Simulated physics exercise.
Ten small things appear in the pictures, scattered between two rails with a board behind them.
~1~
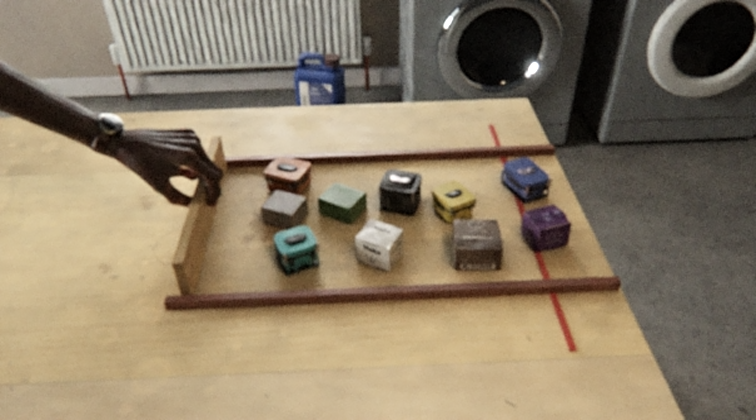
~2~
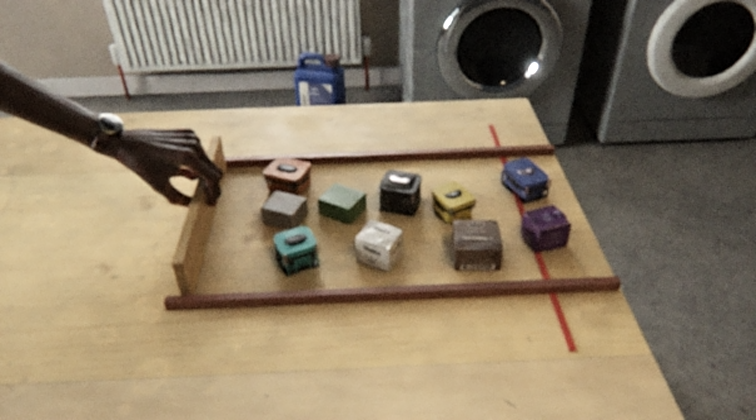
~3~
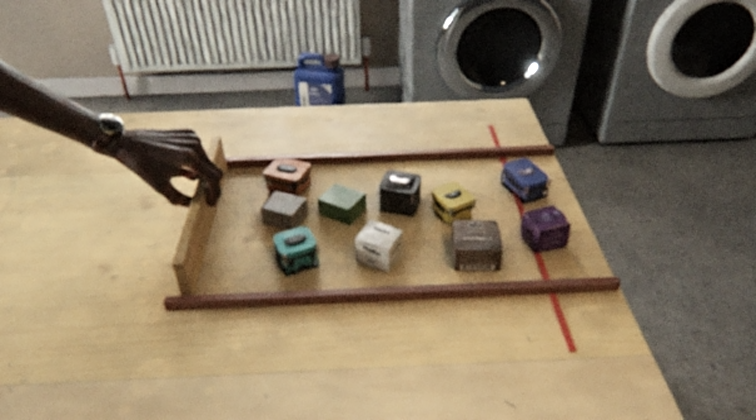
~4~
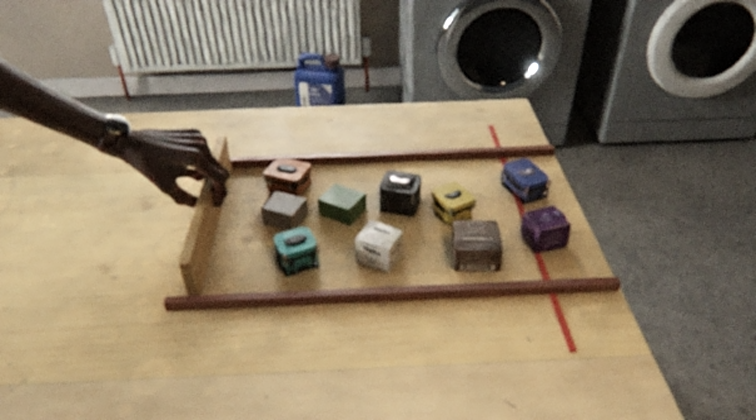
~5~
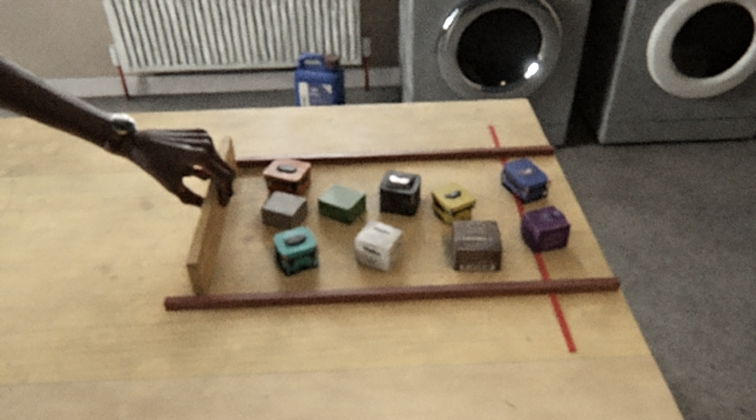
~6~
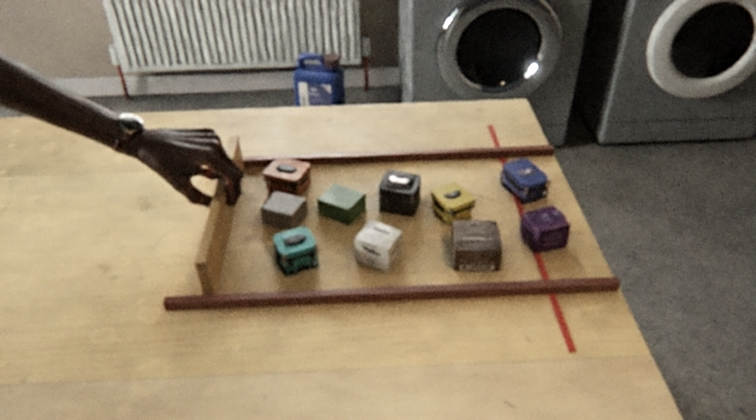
A hand with a watch on its wrist slowly slides an upright wooden board a short way right between two dark red rails on a pale wooden table, seen from above at an angle. Untouched ahead of it sit small orange, grey, teal, green, white, black, yellow and brown boxes, with blue and purple ones by a red line at right. The camera stays still, with washing machines and a radiator behind.
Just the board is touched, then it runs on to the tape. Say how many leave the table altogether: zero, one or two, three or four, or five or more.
I expect the drop count to reach three but not five.
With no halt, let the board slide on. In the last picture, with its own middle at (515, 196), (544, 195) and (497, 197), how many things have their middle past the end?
Result per place: 4; 6; 4.
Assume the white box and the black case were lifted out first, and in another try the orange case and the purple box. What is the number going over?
First try 2, second try 3.
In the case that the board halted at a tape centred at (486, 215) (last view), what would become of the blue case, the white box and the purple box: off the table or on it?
Blue case goes off, white box stays put, purple box goes off.
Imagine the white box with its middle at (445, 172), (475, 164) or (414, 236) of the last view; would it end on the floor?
Results in order - still up; still up; still up.
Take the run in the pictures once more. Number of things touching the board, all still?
At rest, 4 are in contact.
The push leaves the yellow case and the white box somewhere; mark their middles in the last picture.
Listed in order, first is (547, 218) and the other is (592, 234).
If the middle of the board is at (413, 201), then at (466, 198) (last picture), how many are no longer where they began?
Up to then 10, and up to the other point 10.
Early on, none off yet; purple box at rest near (545, 229); blue case at rest near (524, 181); brown box at rest near (476, 245).
A while later, none off yet; purple box travelled about its own width near (575, 228); blue case travelled a little near (549, 180); brown box travelled about its own width near (538, 242).
Finally, the number that fall off is three or four; lost, black case, brown box, blue case and purple box.
